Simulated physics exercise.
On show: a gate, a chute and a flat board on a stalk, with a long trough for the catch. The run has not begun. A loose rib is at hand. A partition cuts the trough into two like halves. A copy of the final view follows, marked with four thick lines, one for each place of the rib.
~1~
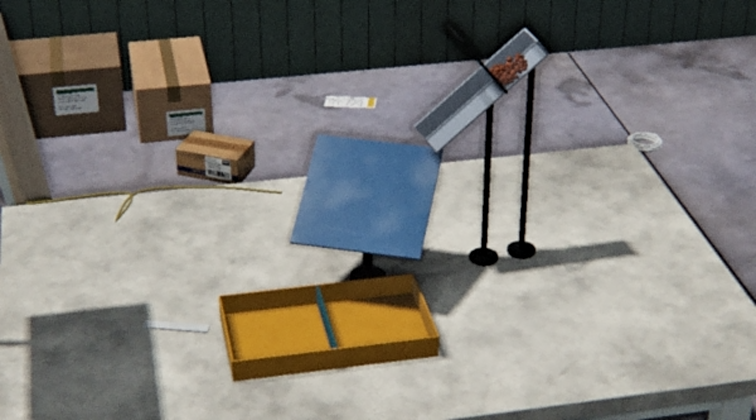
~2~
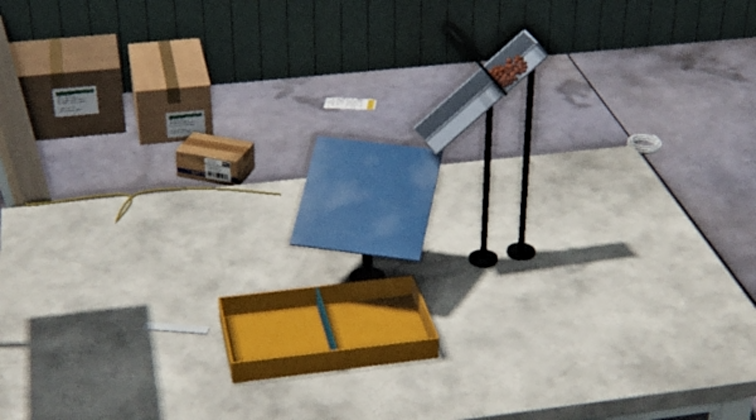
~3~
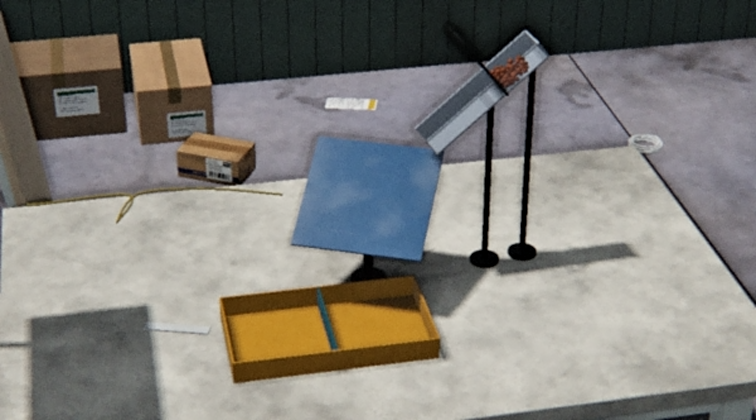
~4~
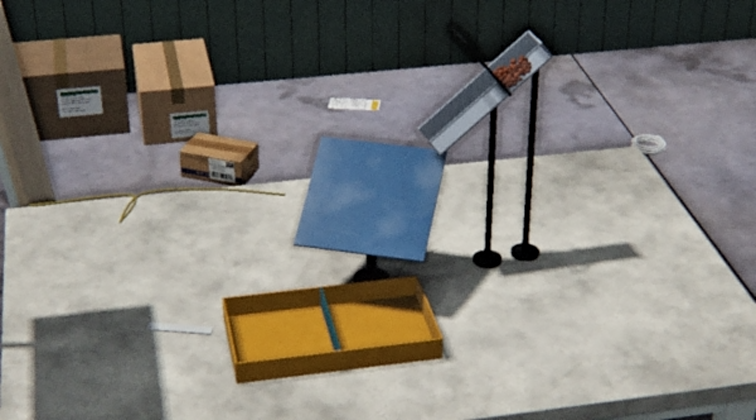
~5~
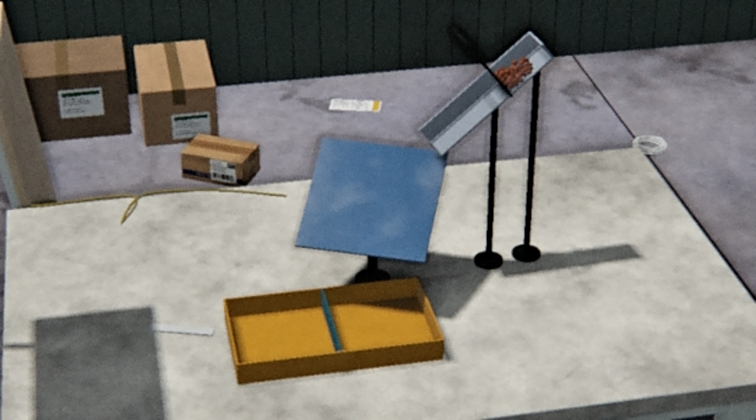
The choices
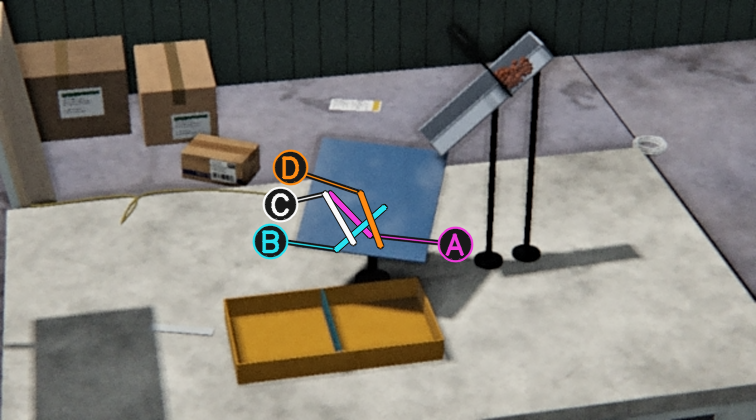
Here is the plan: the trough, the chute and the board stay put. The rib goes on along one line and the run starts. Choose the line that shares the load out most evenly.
Go for B.
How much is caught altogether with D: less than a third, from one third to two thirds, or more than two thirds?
Line D gives more than two thirds.
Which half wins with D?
The right half.
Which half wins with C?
The right half.
On the marked copy, line A from (330, 193) to (370, 235); line B from (384, 207) to (336, 249); line C from (325, 193) to (353, 242); line D from (360, 193) to (380, 245).
With A, of what is caught, not one piece in the left half, every piece in the right.
With B, of what is caught, roughly half in the left half, roughly half in the right.
With C, of what is caught, just a few in the left half, almost all in the right.
With D, of what is caught, not one piece in the left half, every piece in the right.
